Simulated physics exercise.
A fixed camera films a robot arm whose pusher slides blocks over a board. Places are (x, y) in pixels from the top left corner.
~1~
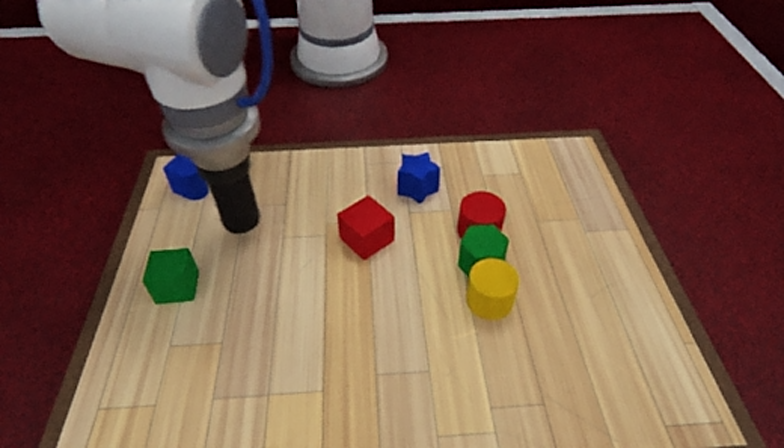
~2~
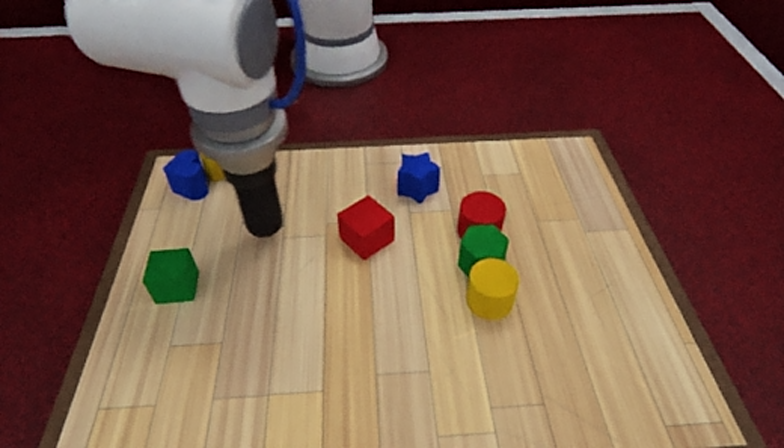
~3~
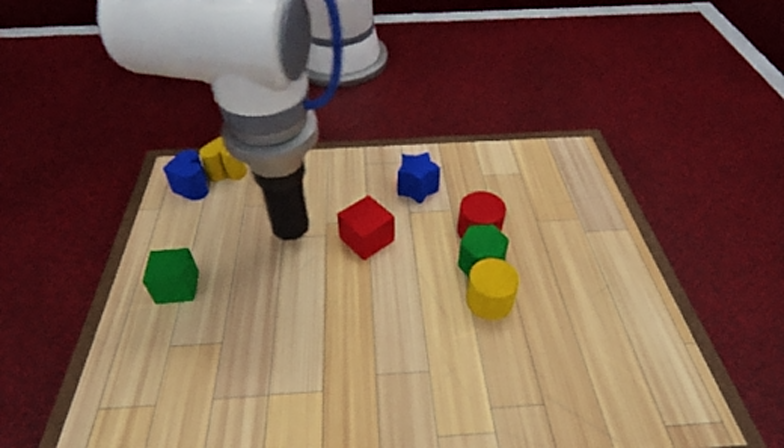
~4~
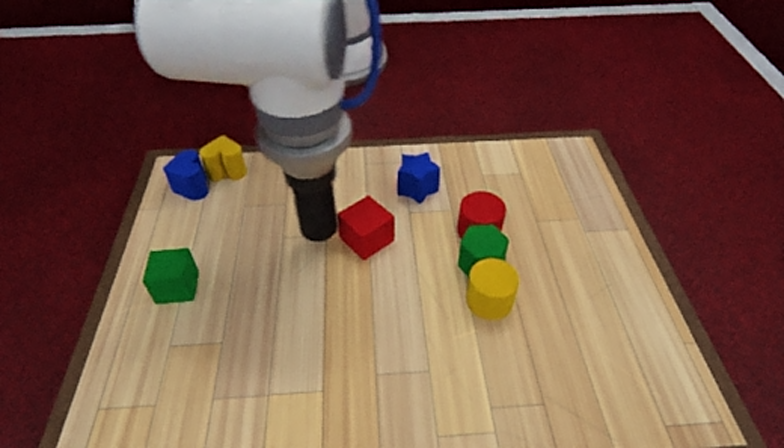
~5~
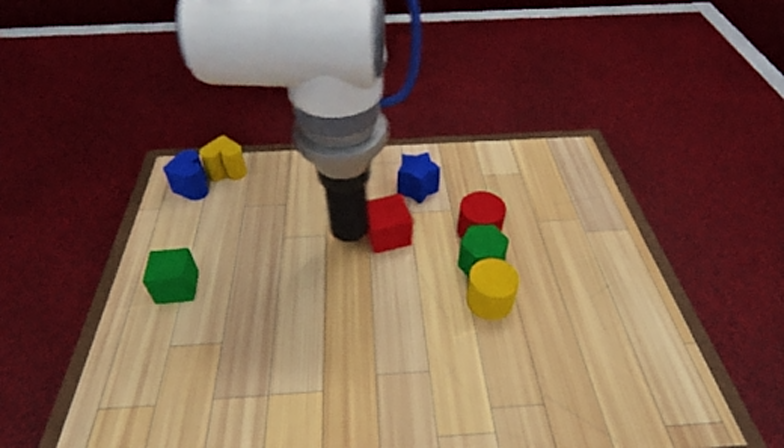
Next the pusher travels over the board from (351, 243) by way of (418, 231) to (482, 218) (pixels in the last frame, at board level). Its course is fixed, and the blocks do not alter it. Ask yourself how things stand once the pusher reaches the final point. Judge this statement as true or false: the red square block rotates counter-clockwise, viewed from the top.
My answer: False.
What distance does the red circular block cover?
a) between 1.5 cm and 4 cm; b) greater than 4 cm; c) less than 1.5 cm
Letter b.
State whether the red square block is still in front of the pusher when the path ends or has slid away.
Held in front.
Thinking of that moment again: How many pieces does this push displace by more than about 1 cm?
There will be two blocks displaced.
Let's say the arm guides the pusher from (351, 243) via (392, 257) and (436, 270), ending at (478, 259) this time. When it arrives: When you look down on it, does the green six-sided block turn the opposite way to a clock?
In short: No.
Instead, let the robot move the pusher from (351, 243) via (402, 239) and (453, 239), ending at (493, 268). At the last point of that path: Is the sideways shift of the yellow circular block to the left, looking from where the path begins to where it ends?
Answer: No.
What follows on the original path. One third of the way, pusher at (397, 222); red square block at (434, 203).
Two thirds of the way, pusher at (441, 213); red square block at (481, 198), turned 20° clockwise; red circular block at (526, 204).
At the end, pusher at (484, 204); red square block at (525, 190), turned 25° clockwise; red circular block at (570, 203); green six-sided block in place.
